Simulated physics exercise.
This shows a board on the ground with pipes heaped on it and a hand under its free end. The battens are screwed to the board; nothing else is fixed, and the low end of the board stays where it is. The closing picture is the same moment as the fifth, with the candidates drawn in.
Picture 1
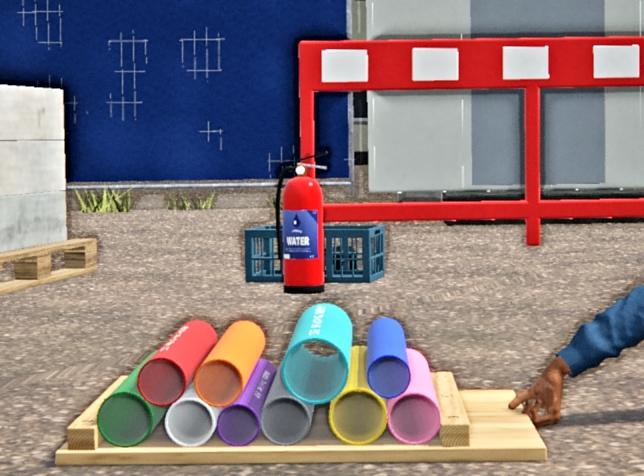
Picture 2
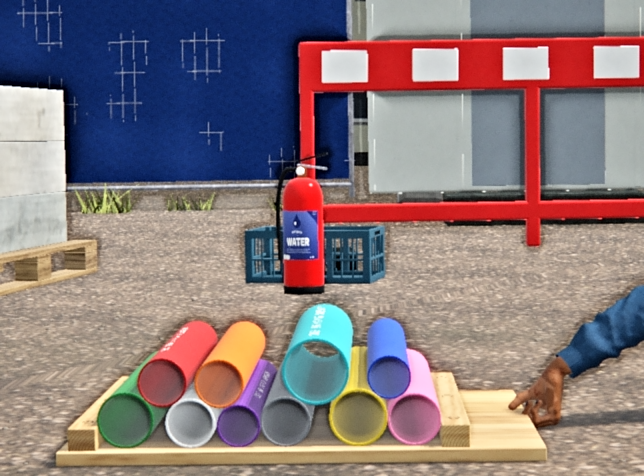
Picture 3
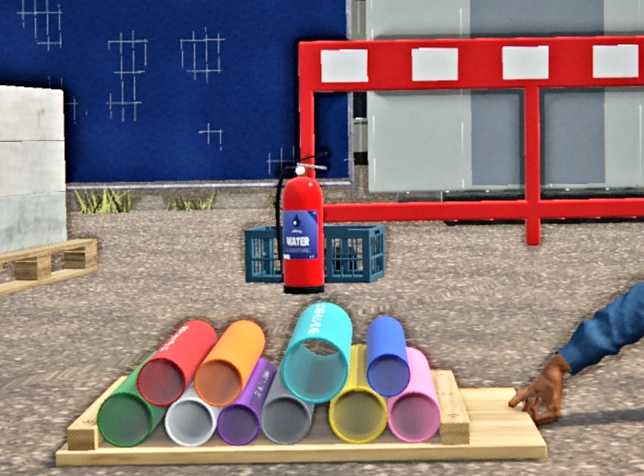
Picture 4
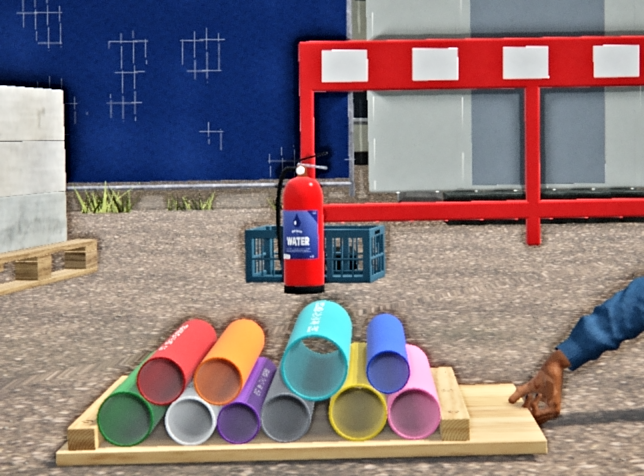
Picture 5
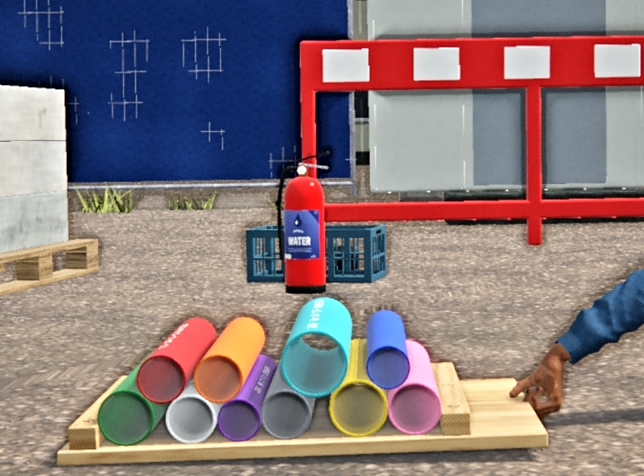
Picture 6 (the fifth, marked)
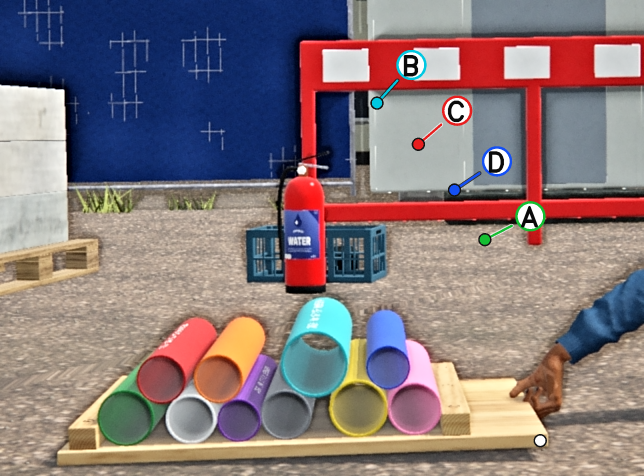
The video shows colourful pipes stacked between battens on a wooden board on the ground, with a fire extinguisher and red barrier behind, as a hand at the board's right end raises it very slightly while the pipes stay stacked.
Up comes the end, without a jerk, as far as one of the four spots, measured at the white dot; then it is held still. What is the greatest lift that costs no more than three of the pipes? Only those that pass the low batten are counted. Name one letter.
The highest mark that will do is D.
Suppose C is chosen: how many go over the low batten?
It comes to four.
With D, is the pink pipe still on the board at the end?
Yes, with D.
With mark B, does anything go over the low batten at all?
Yes.
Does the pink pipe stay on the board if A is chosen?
The pink pipe: Yes.
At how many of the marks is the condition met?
Two of the four.
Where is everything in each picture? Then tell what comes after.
The first picture shows yellow pipe (358, 417); pink pipe (414, 418); red pipe (162, 381).
The second picture shows red pipe (162, 382); blue pipe (390, 377).
The third picture shows board (307, 413); yellow pipe (358, 415); pink pipe (414, 416); grey pipe (285, 420).
The fourth picture shows board (307, 410); green pipe (125, 419); white pipe (190, 421).
The fifth picture shows board (308, 408); green pipe (126, 418); white pipe (191, 419).
On the marked copy, A at (485, 240); B at (377, 103); C at (418, 145); D at (454, 190); the white dot at (540, 441).
With D. Early on, board at 20°.
Further on, board at 33°.
At the end, board at 33°, three over the low batten (red, orange, turquoise).
As for the rest, A none over the low batten; B four over the low batten (red, blue, orange, turquoise); C four over the low batten (red, blue, orange, turquoise).
